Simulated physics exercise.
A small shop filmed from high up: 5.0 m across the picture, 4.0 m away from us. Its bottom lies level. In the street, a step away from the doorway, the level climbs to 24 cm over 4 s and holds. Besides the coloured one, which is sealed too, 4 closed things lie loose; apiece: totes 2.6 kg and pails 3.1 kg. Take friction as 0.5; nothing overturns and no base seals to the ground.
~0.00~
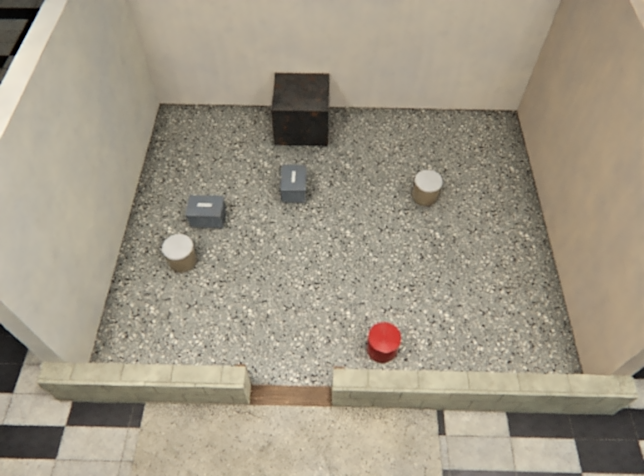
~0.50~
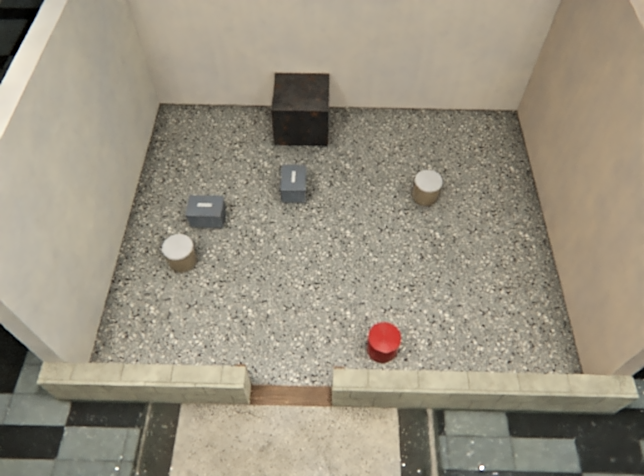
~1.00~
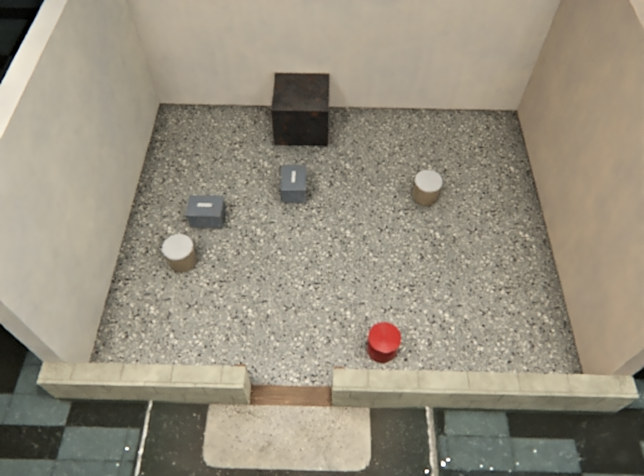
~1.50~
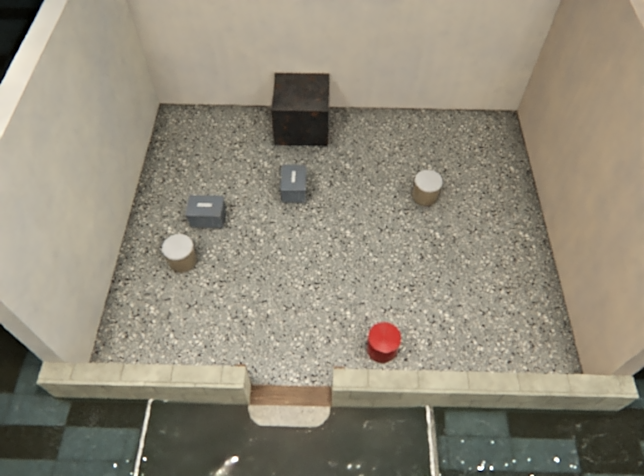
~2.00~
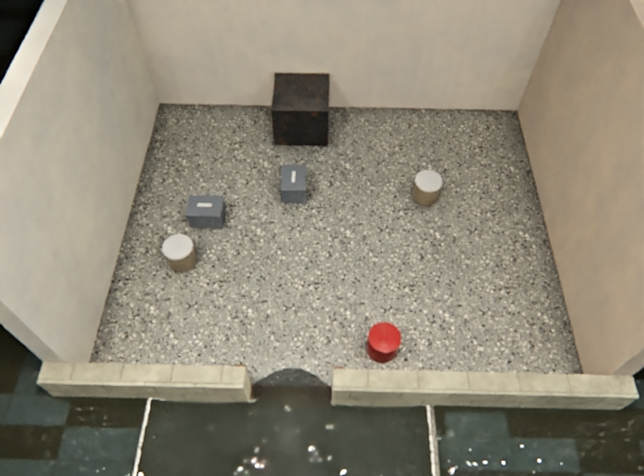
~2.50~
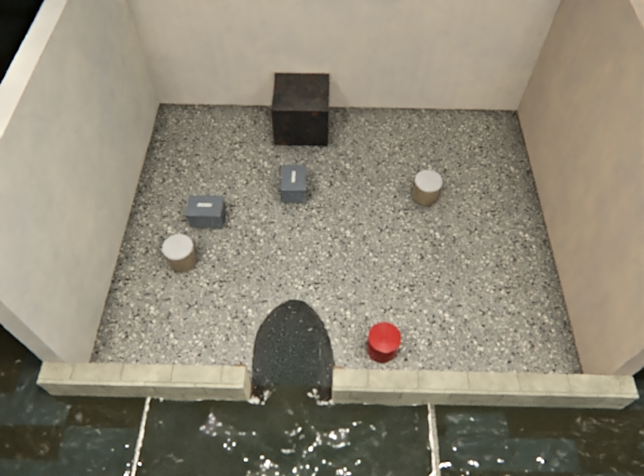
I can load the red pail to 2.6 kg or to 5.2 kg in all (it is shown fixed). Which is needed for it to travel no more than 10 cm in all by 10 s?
For it, the lower weight is enough.
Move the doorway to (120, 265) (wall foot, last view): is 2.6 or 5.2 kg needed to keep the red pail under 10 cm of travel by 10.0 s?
Then neither weight holds it.
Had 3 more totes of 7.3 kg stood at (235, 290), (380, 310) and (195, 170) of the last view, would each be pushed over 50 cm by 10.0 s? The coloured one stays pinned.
In turn: Past it, short of it, less.
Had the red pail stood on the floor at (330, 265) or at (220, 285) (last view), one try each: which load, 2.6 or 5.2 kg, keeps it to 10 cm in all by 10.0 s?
In turn: Neither is enough; neither is enough.
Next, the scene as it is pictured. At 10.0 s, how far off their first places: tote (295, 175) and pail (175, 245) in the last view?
In turn: 150 cm, 60 cm.
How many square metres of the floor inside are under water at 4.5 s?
Some 8.0 m2.
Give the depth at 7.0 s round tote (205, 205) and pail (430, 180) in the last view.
Roughly 9 and 3 cm.
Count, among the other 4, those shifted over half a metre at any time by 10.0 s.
I count 4.
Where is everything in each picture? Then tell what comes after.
In the first picture, the red pail at (385, 337) rests on the ground; 0.0 m2 under water; 0 of 5 have shifted.
In the second picture, the red pail at (385, 337), on the bottom; water covers 0.0 m2; 0 of 5 have shifted.
In the third picture, the red pail at (385, 337) rests on the ground; 0.0 m2 under water; 0 of 5 have shifted.
In the fourth picture, the red pail at (385, 337) rests on the ground; 0.0 m2 under water; 0 of 5 have shifted.
In the fifth picture, the red pail at (385, 337), on the bottom; water covers 0.1 m2; 0 of 5 have shifted.
In the sixth picture, the red pail at (385, 337) rests on the ground; 0.6 m2 under water; 0 of 5 have shifted.
After 3.5 s the red pail would be 0 cm from its start with 2.6 kg and 0 cm from its start with 5.2 kg; 1 cm of water round it then.
After 4.5 s the red pail would be 0 cm from its start with 2.6 kg and 0 cm from its start with 5.2 kg; 1 cm of water round it then.
After 7.0 s the red pail would be 0 cm from its start with 2.6 kg and 0 cm from its start with 5.2 kg; 2 cm of water round it then.
After 10.0 s the red pail would be 0 cm from its start with 2.6 kg and 0 cm from its start with 5.2 kg; 2 cm of water round it then.
